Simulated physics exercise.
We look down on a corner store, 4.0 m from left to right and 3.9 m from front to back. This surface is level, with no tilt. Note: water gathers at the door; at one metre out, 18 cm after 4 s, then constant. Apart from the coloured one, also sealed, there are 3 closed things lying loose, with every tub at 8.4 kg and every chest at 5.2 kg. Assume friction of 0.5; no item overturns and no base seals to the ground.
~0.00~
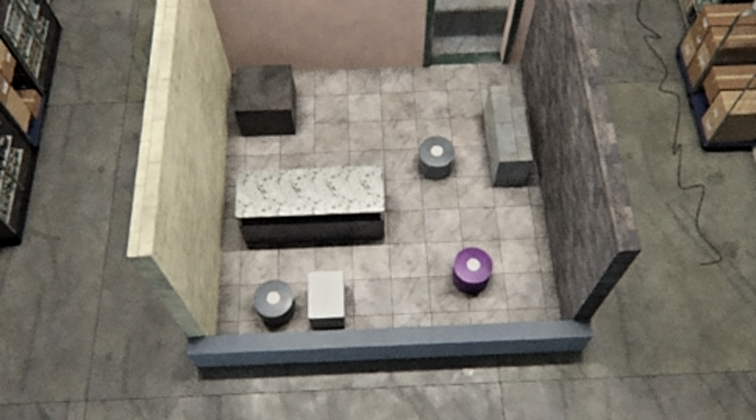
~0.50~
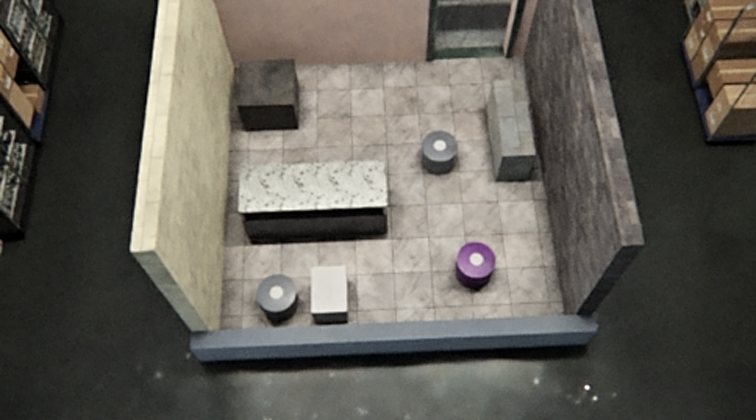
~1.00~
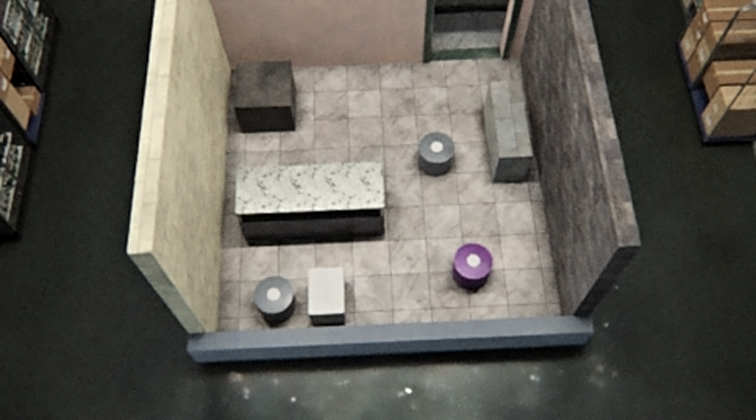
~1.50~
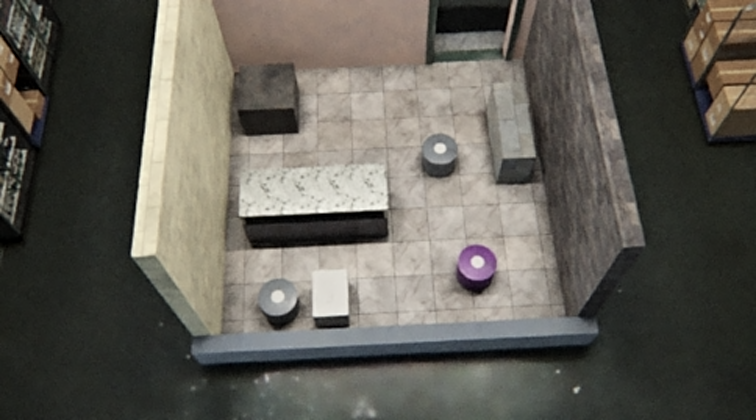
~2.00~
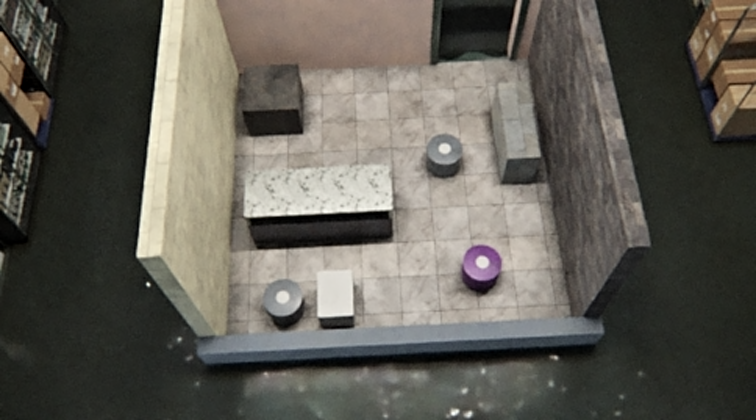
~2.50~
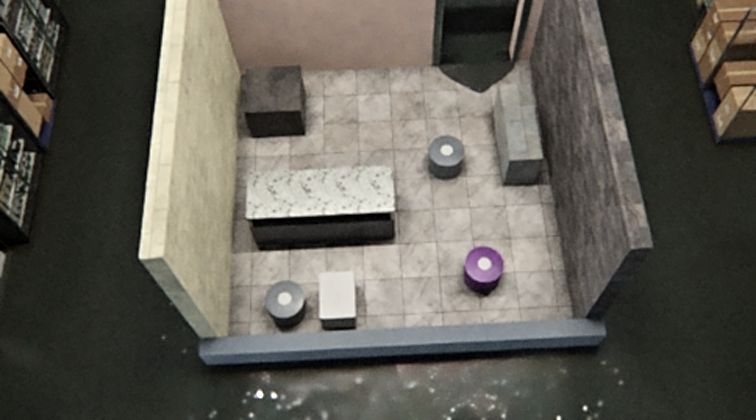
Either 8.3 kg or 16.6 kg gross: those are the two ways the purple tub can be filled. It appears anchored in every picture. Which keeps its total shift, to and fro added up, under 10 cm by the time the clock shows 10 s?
Answer: 16.6 kg, not 8.3 kg.
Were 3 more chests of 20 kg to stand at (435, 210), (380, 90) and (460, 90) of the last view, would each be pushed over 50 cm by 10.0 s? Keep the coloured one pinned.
Order as asked: Stays within / stays within / goes beyond.
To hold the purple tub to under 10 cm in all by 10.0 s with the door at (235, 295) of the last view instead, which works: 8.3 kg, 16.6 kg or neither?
Well, then both options come up short.
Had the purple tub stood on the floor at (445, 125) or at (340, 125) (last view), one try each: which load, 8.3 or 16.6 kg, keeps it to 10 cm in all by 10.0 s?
First try, both options fail; second try, the lighter option suffices.
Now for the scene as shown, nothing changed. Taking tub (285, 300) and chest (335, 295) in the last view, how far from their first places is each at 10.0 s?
10 cm, 60 cm.
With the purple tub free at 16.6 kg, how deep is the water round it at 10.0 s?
About 8 cm.
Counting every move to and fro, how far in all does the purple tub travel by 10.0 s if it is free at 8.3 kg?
Roughly 60 cm.
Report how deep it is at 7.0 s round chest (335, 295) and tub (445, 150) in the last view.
About 1 and 5 cm.
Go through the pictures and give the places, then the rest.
In the first picture, the purple tub at (473, 265), on the bottom; 0.0 m2 under water; 0 of 4 have shifted.
In the second picture, the purple tub at (476, 260) rests on the ground; water covers 0.0 m2; 0 of 4 have shifted.
In the third picture, the purple tub at (473, 261) rests on the ground; 0.0 m2 under water; 0 of 4 have shifted.
In the fourth picture, the purple tub at (477, 262), on the bottom; 0.0 m2 under water; 0 of 4 have shifted.
In the fifth picture, the purple tub at (482, 262) rests on the ground; 0.0 m2 under water; 0 of 4 have shifted.
In the sixth picture, the purple tub at (484, 264) rests on the ground; water covers 0.3 m2; 0 of 4 have shifted.
After 3.5 s the purple tub would be 0 cm from its start with 8.3 kg and 0 cm from its start with 16.6 kg; 0 cm of water round it then.
After 4.5 s the purple tub would be 0 cm from its start with 8.3 kg and 0 cm from its start with 16.6 kg; 0 cm of water round it then.
After 7.0 s the purple tub would be 4 cm from its start with 8.3 kg and 0 cm from its start with 16.6 kg; 4 cm of water round it then.
After 10.0 s the purple tub would be 36 cm from its start with 8.3 kg and 0 cm from its start with 16.6 kg; 8 cm of water round it then.
